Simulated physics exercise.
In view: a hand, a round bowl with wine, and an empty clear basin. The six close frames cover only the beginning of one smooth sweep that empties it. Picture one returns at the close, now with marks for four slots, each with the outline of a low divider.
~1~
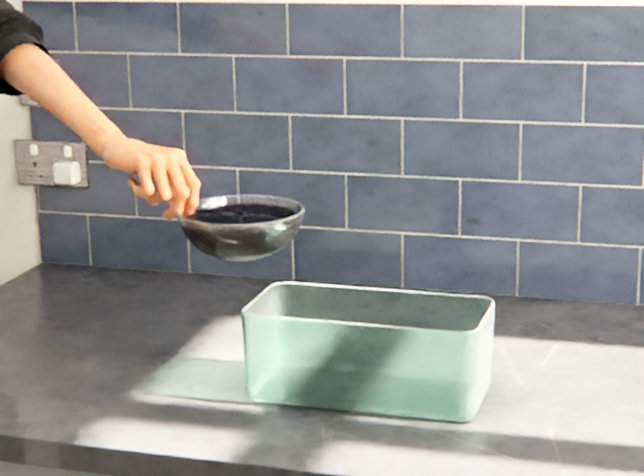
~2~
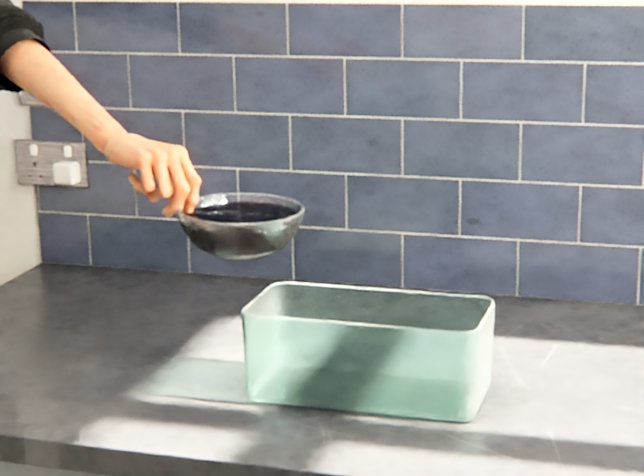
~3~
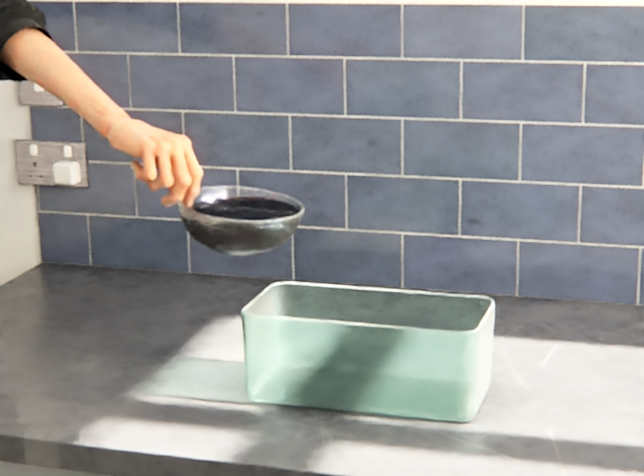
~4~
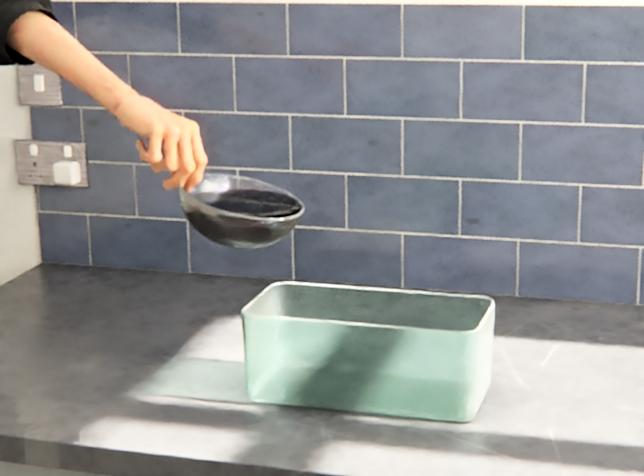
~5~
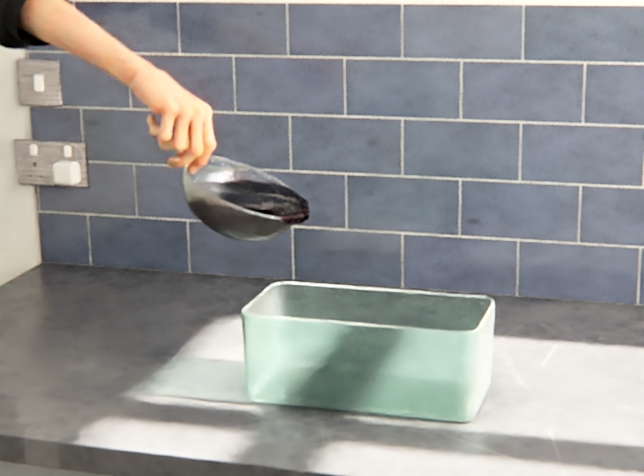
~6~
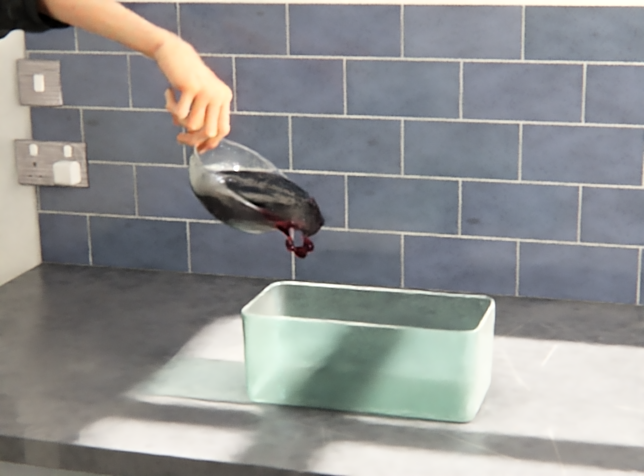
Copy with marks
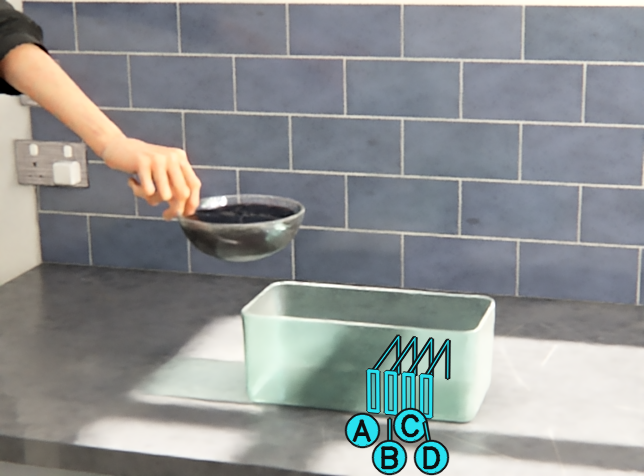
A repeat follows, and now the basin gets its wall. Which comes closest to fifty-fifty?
Best: A.
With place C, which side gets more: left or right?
The left side.
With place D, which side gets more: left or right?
More ends on the left.
On the marked copy, A at (372, 417); B at (389, 419); C at (407, 421); D at (425, 422).
For place A, about 46 % ends left of the wall and 53 % right of it.
For place B, about 81 % ends left of the wall and 17 % right of it.
For place C, about 93 % ends left of the wall and 3 % right of it; 4 % is lost outside.
For place D, about 92 % ends left of the wall and 6 % right of it.
